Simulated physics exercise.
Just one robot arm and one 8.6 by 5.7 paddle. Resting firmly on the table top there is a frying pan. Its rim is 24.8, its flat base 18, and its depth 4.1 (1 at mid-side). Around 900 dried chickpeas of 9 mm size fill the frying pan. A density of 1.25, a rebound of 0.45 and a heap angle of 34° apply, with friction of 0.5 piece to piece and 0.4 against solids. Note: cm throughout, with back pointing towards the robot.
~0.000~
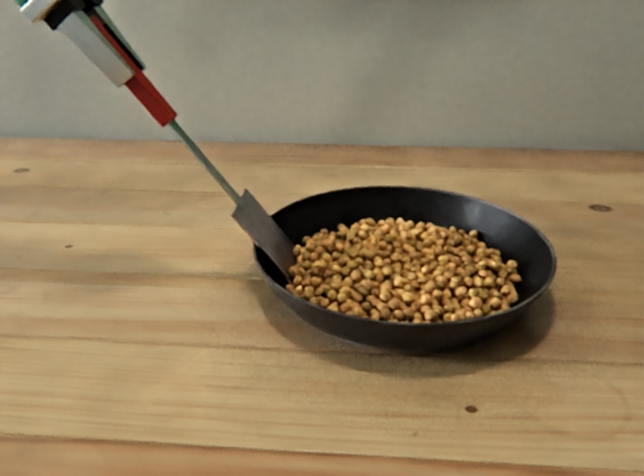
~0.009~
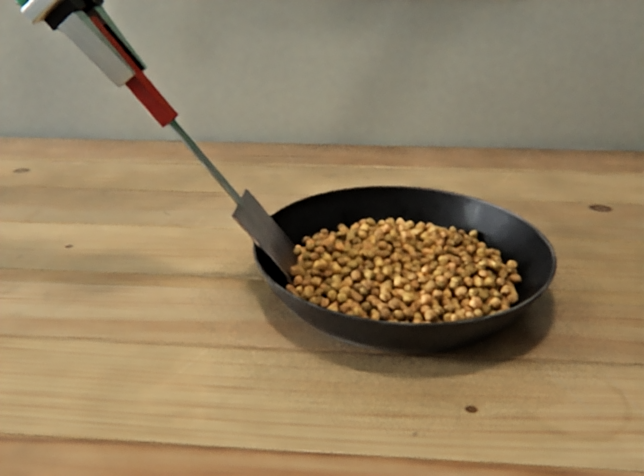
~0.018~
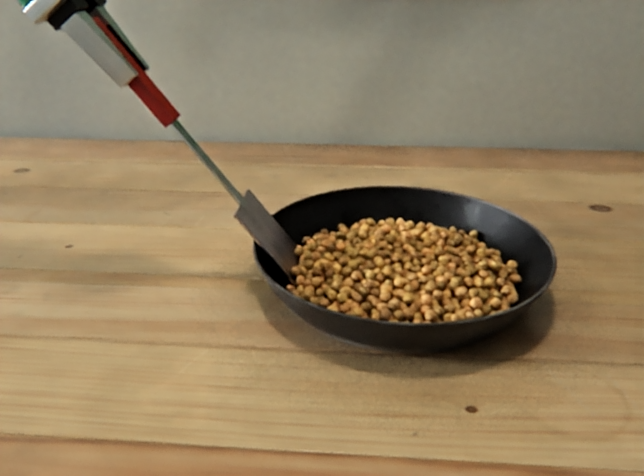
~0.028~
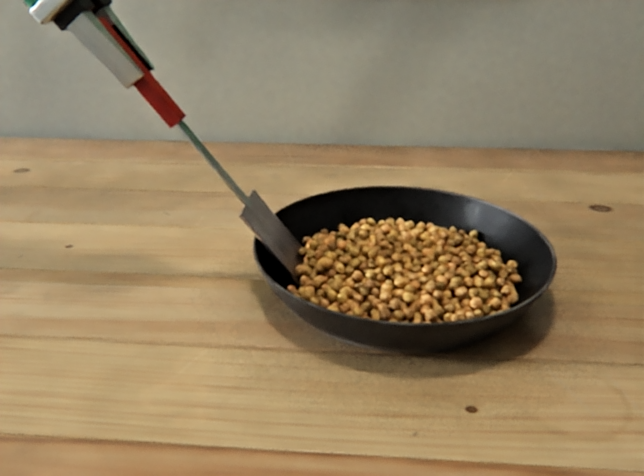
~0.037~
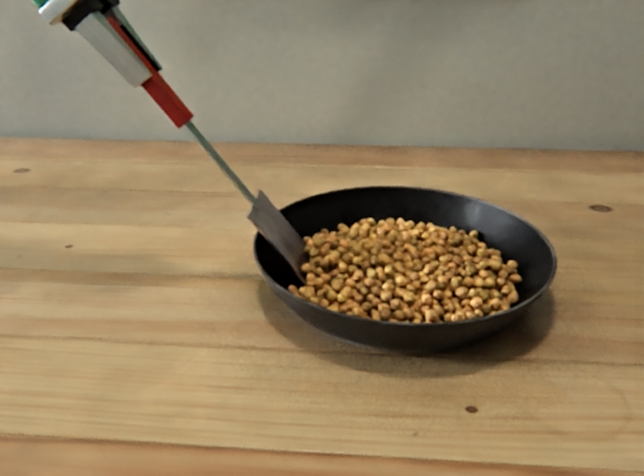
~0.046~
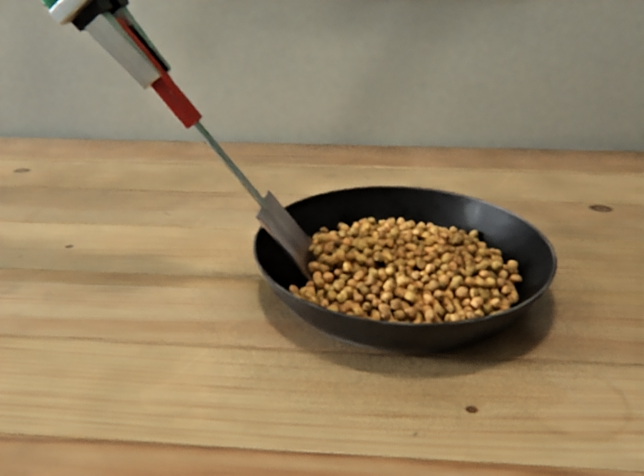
The clip opens on a dark frying pan filled with chickpeas on a wooden table, with a robot arm's flat metal paddle dipped in at the pan's left edge. The paddle barely moves at first, then slides slowly a short way right, pressing against the chickpeas and nudging those nearest it.
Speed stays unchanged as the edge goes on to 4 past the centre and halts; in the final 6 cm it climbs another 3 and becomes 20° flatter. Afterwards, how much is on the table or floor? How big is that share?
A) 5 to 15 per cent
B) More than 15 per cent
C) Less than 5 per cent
C, less than 5 per cent.
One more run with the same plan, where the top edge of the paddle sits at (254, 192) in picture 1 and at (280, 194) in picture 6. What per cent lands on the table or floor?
It comes to something like 0 %, give or take.
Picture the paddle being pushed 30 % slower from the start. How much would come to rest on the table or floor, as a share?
About 0 %.
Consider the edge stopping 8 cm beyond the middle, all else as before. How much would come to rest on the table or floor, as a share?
Near 5 per cent.
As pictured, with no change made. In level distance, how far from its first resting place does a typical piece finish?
It comes out at about 1 cm.
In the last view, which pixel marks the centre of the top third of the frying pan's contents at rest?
Close to pixel (467, 262).
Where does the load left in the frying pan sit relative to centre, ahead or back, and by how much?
About 2.5 centimetres ahead.
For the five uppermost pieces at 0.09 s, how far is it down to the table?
About 4 cm.
After 0.09 s, sloping 53°, highest piece 5 above the table; 900 in the frying pan.
After 0.14 s, sloping 44°, highest piece 6 above the table; 900 in the frying pan.
After 0.36 s, sloping 33°, highest piece 4 above the table; 899 in the frying pan, 1 on the blade or in flight.
After 1.41 s, sloping 33°, highest piece 4 above the table; 899 in the frying pan, 1 on the table or floor.
In the end, 899 in the frying pan, 1 on the table or floor. That is 0 % on the table or floor.
